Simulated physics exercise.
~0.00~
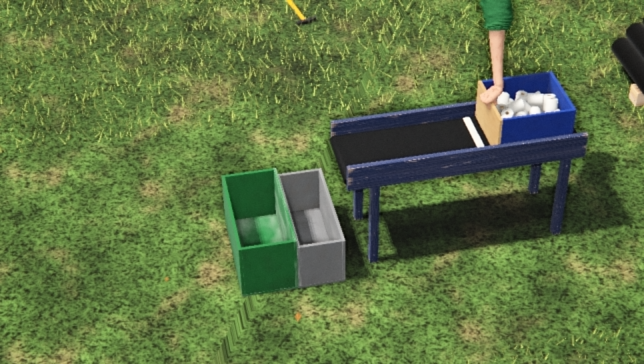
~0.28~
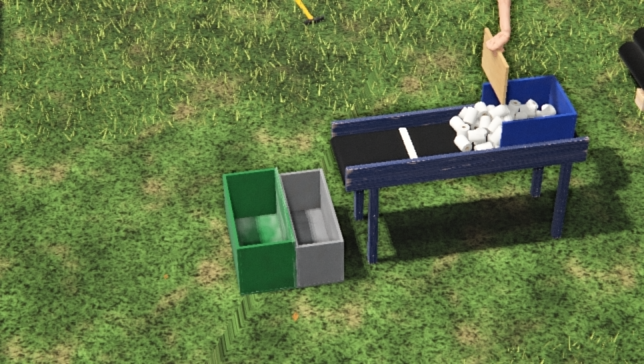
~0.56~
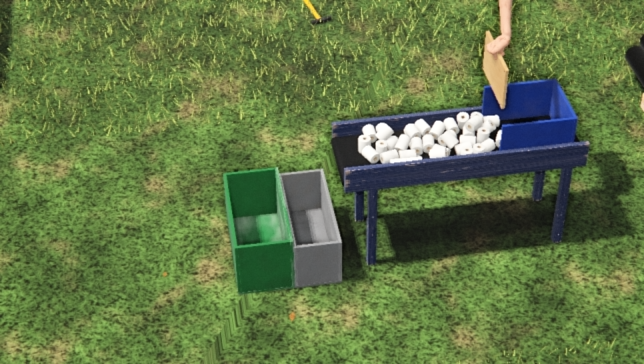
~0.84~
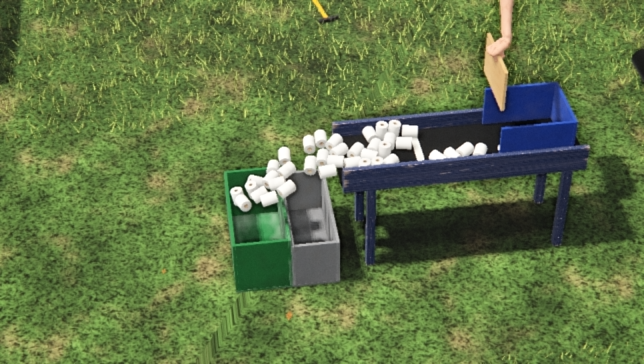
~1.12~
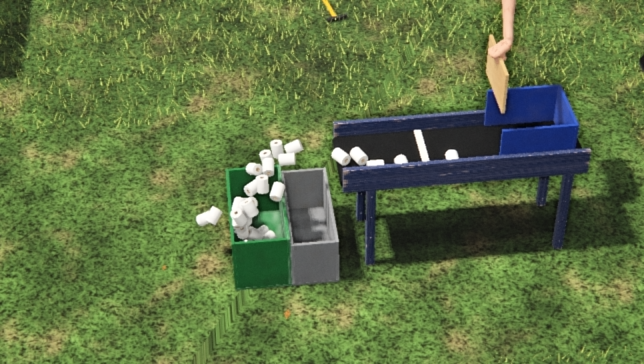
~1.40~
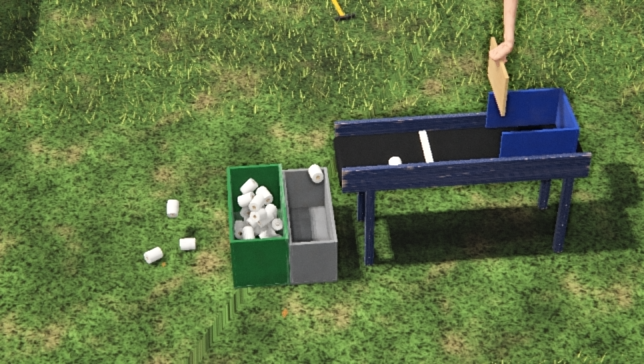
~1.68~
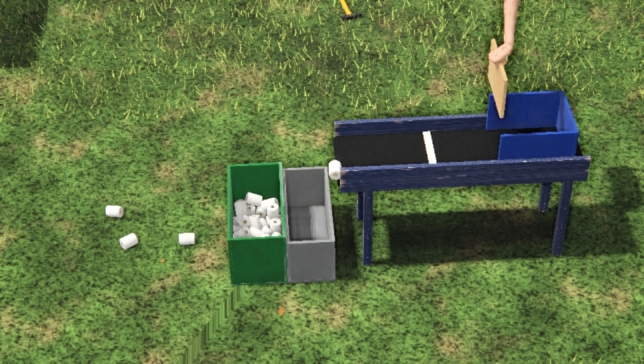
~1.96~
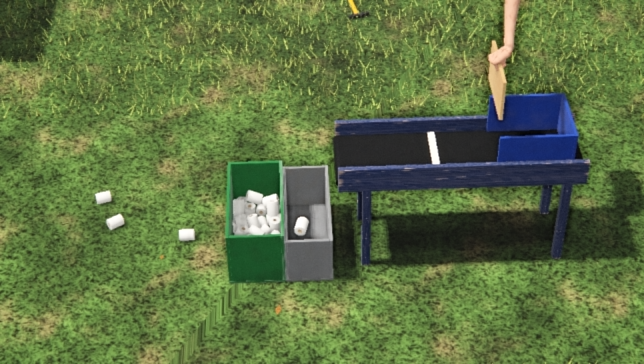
White rolls riding a belt leftward past a hand-lifted gate, flying off its end mostly into a green bin, three landing on grass.
